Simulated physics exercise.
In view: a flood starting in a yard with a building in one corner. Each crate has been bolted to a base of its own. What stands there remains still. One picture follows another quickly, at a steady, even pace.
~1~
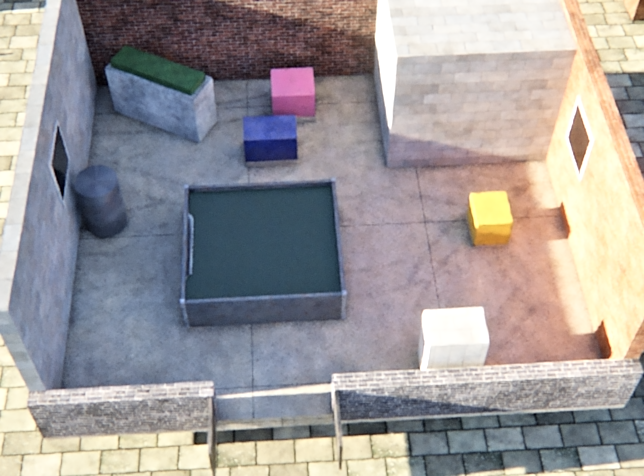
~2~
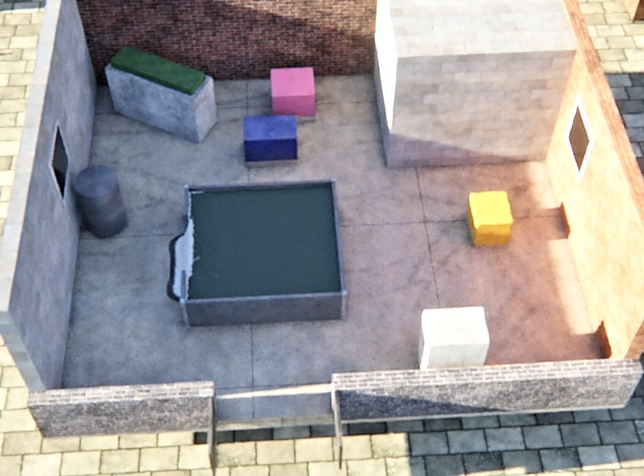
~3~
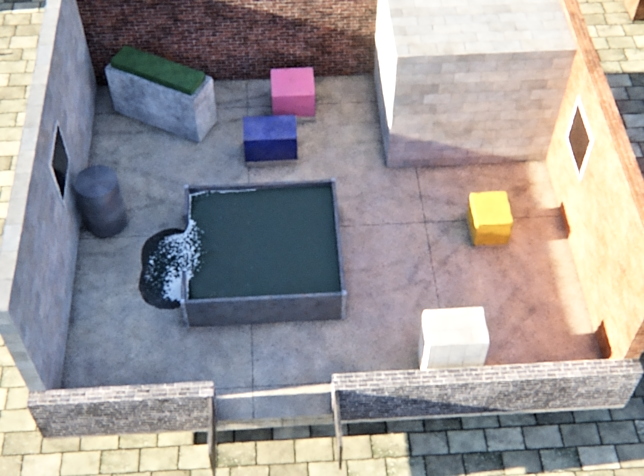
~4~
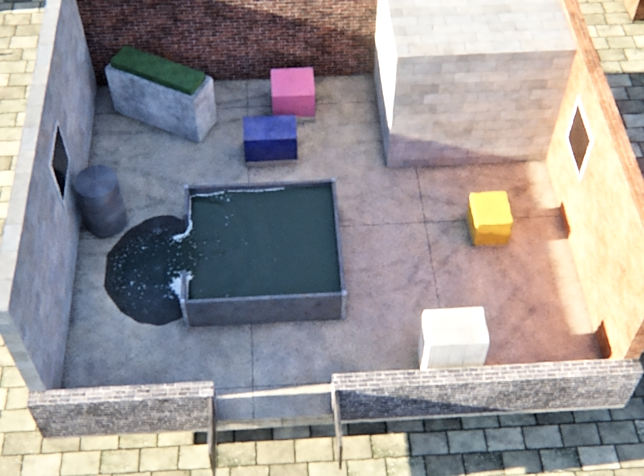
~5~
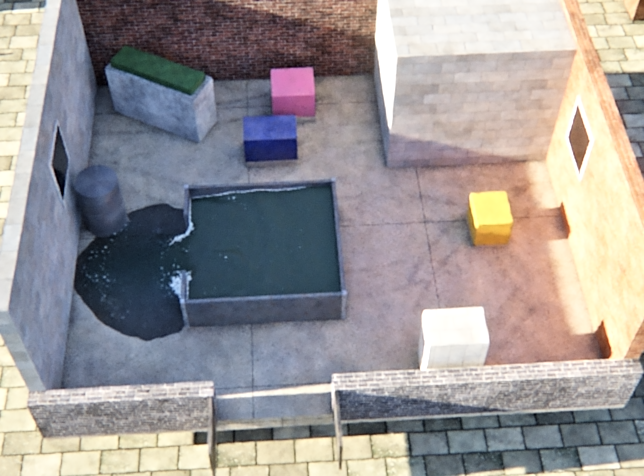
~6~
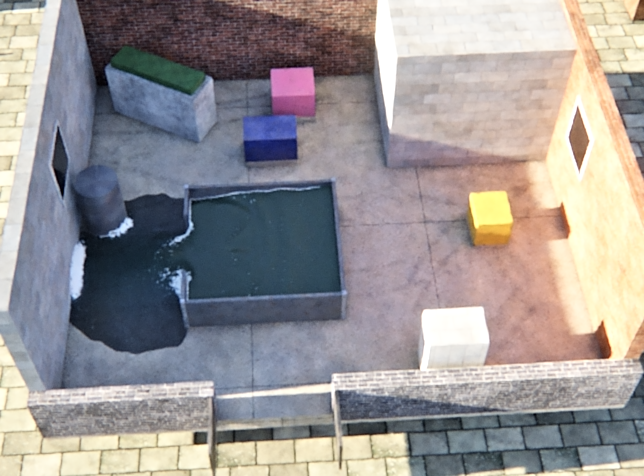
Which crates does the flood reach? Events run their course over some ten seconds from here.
Outcome: I expect the yellow crate to get touched; I expect the pink crate to never get touched; I expect the blue crate to never get touched.
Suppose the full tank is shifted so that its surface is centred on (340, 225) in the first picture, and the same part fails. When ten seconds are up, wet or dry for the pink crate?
I reckon the pink crate is unharmed.
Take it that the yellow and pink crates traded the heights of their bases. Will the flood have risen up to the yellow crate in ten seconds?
Well, after the swap yellow stays unflooded.
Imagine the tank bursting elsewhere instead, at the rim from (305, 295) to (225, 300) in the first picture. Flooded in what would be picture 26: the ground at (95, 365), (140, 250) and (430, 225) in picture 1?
Those three come out soaked, moisture-free and moisture-free, one after another.
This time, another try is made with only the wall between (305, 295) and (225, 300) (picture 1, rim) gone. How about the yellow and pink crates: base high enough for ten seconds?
As I see it, yellow is not reached, and pink is not reached.
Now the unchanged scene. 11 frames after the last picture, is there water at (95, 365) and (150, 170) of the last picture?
The first place is inundated and the second is inundated.
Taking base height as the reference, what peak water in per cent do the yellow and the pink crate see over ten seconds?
150 %, then 70 %.
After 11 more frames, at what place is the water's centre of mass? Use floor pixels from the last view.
That puts it at around (201, 270).
A moment on, water covers 15 % of the floor; the yellow crate not reached, the pink crate not reached, the blue crate not reached.
Next, water covers 20 % of the floor; the yellow crate not reached, the pink crate not reached, the blue crate not reached.
Then, water covers 40 % of the floor; the yellow crate not reached, the pink crate not reached, the blue crate not reached.
Later, water covers 70 % of the floor; the yellow crate water round its plinth, the pink crate water round its plinth, the blue crate water round its plinth.
In the end, water covers 95 % of the floor; the yellow crate was topped, the pink crate stayed above the water, the blue crate stayed above the water.
